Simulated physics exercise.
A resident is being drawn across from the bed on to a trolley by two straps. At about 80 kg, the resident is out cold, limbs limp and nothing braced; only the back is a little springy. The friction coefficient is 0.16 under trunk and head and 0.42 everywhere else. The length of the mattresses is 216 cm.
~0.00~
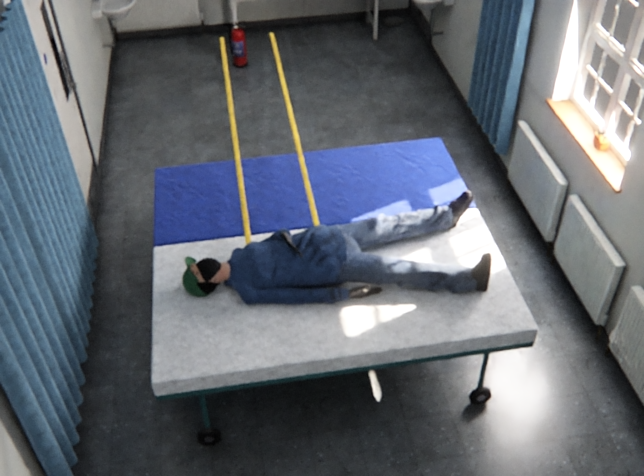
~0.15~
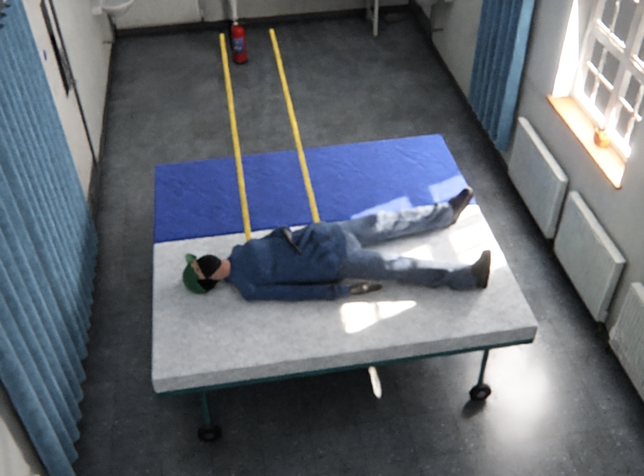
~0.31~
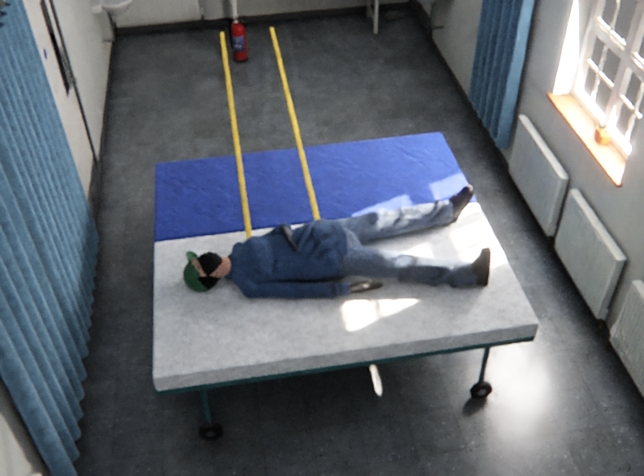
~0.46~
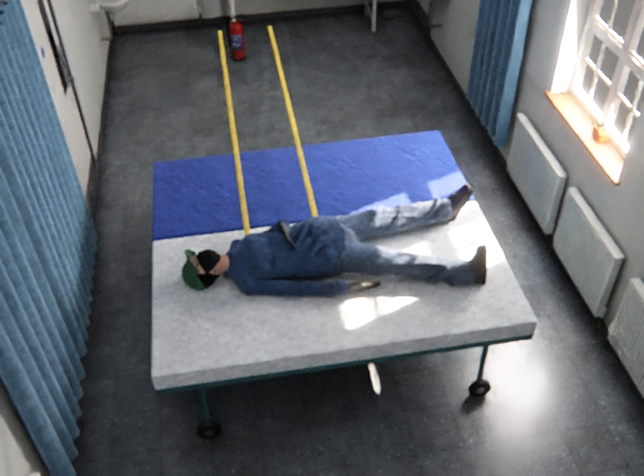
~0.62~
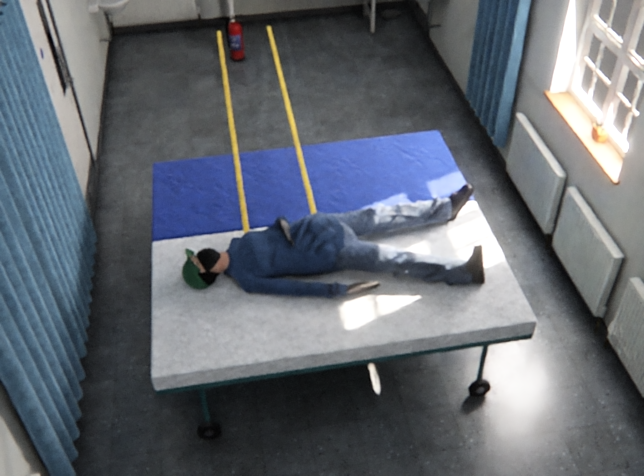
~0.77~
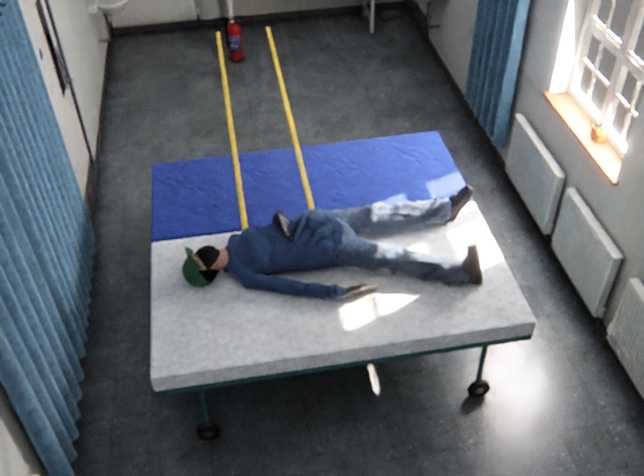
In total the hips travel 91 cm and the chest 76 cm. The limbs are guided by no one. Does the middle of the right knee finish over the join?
Yes.
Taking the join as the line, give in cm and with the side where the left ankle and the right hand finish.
Left ankle: 36 cm past; right hand: 48 cm short.
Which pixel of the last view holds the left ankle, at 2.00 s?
Roughly (425, 183).
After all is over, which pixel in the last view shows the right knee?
Somewhere about (359, 196) in the final view.
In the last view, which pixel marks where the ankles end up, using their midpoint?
My guess is somewhere near (416, 196).
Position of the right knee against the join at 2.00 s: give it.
Short of it by around 10 cm.
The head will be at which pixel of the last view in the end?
It ends up around (207, 204), more or less.
After 1.00 s the right knee is 50 cm short of the join, near (391, 255) in the last picture's view.
After 1.50 s the right knee is 32 cm short of the join, near (377, 236) in the last picture's view; the left ankle 13 cm short of the join.
After 2.00 s the right knee is 9 cm short of the join, near (362, 214) in the last picture's view; the left ankle 14 cm past the join.
Final state at 3.5 s, head crosses the join; left hand crosses the join; right hand stops short of the join; left ankle crosses the join; right ankle stops short of the join; right knee crosses the join.
